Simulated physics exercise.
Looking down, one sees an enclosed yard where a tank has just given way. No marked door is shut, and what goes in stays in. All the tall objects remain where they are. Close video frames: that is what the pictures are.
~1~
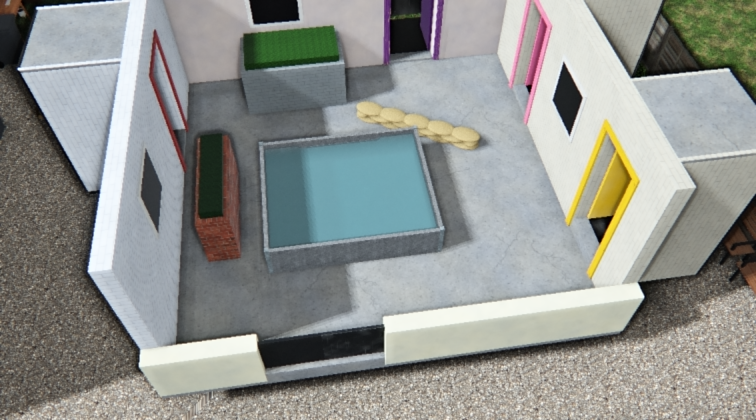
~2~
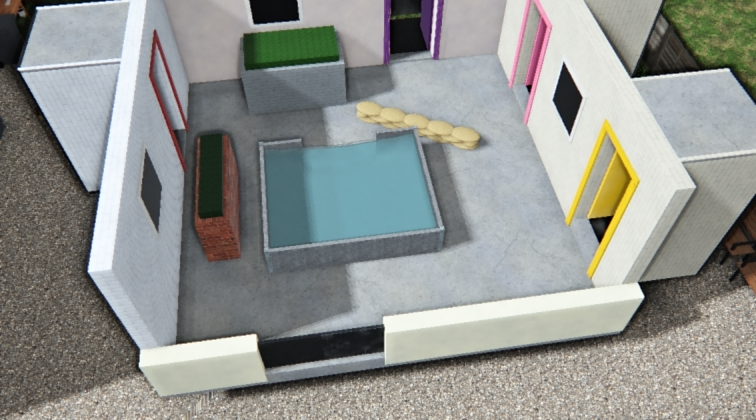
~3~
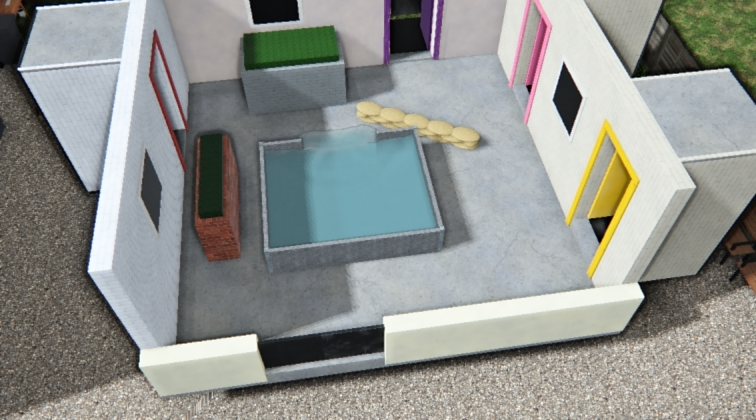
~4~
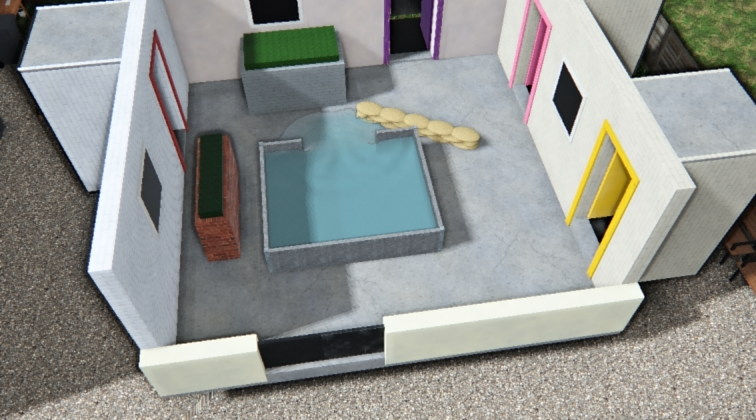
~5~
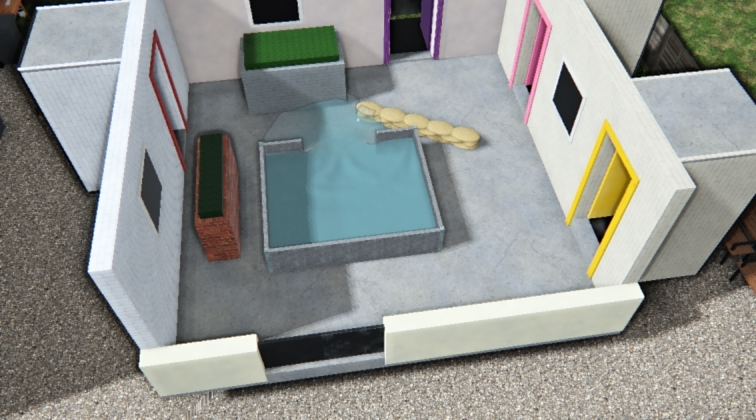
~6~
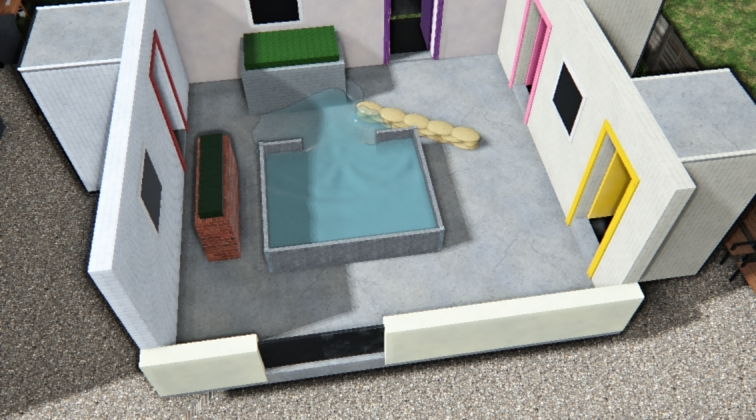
Water lies still in a square grey tank in a walled yard, between a brick planter and a row of sandbags, until a gap opens in the tank's far wall. It then pours out through the gap and spreads in a thin, rippling sheet across the floor towards the green-topped block and the sandbags.
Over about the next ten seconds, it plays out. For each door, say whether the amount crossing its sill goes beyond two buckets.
My prediction: The red door gets more than two buckets inside. The yellow door gets two buckets or less inside. The pink door gets two buckets or less inside. The purple door gets more than two buckets inside.
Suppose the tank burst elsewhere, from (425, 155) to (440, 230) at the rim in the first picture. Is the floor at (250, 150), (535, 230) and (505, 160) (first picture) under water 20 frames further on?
In turn: Untouched, then inundated, then inundated.
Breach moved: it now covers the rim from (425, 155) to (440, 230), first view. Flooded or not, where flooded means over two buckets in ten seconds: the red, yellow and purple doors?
Lab note: The red one sits below the threshold; the yellow one tops the threshold; the purple one tops the threshold.
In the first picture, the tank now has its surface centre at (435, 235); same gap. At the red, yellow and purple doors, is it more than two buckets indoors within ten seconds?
Lab note - red door breaks the limit; yellow door remains within bounds; purple door remains within bounds.
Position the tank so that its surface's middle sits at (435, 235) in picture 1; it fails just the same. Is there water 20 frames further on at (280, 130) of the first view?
My call for that spot: Swamped.
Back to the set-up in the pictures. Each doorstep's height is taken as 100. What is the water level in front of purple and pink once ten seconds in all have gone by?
Respectively about 90 and 50 per cent.
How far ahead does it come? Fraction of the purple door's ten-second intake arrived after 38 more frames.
It would be roughly 90 percent of the ten-second total.
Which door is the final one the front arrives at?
It is the one in yellow.
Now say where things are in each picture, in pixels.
Still water in the open tank at (347, 188), in the first frame.
Water pours out on the open tank's far side and has run to a hidden place, in the second frame.
Water pours out on the open tank's far side and has run to (299, 140), in the third frame.
Water pours out on the open tank's far side and has run to (313, 116), in the fourth frame.
Water pours out on the open tank's far side and has run to (348, 97), in the fifth frame.
Water pours out on the open tank's far side and has run to (349, 84), in the sixth frame.
A moment on, water covers 15 % of the floor; the red door not reached, the yellow door not reached, the pink door not reached, the purple door not reached.
Next, water covers 35 % of the floor; the red door under two buckets in, the yellow door not reached, the pink door not reached, the purple door under two buckets in.
Then, water covers 50 % of the floor; the red door far over two buckets in, the yellow door not reached, the pink door wet at the sill, nothing in, the purple door over two buckets in.
Later, water covers 75 % of the floor; the red door far over two buckets in, the yellow door wet at the sill, nothing in, the pink door wet at the sill, nothing in, the purple door over two buckets in.
In the end, water covers 95 % of the floor; the red door far over two buckets in, the yellow door wet at the sill, nothing in, the pink door wet at the sill, nothing in, the purple door over two buckets in.
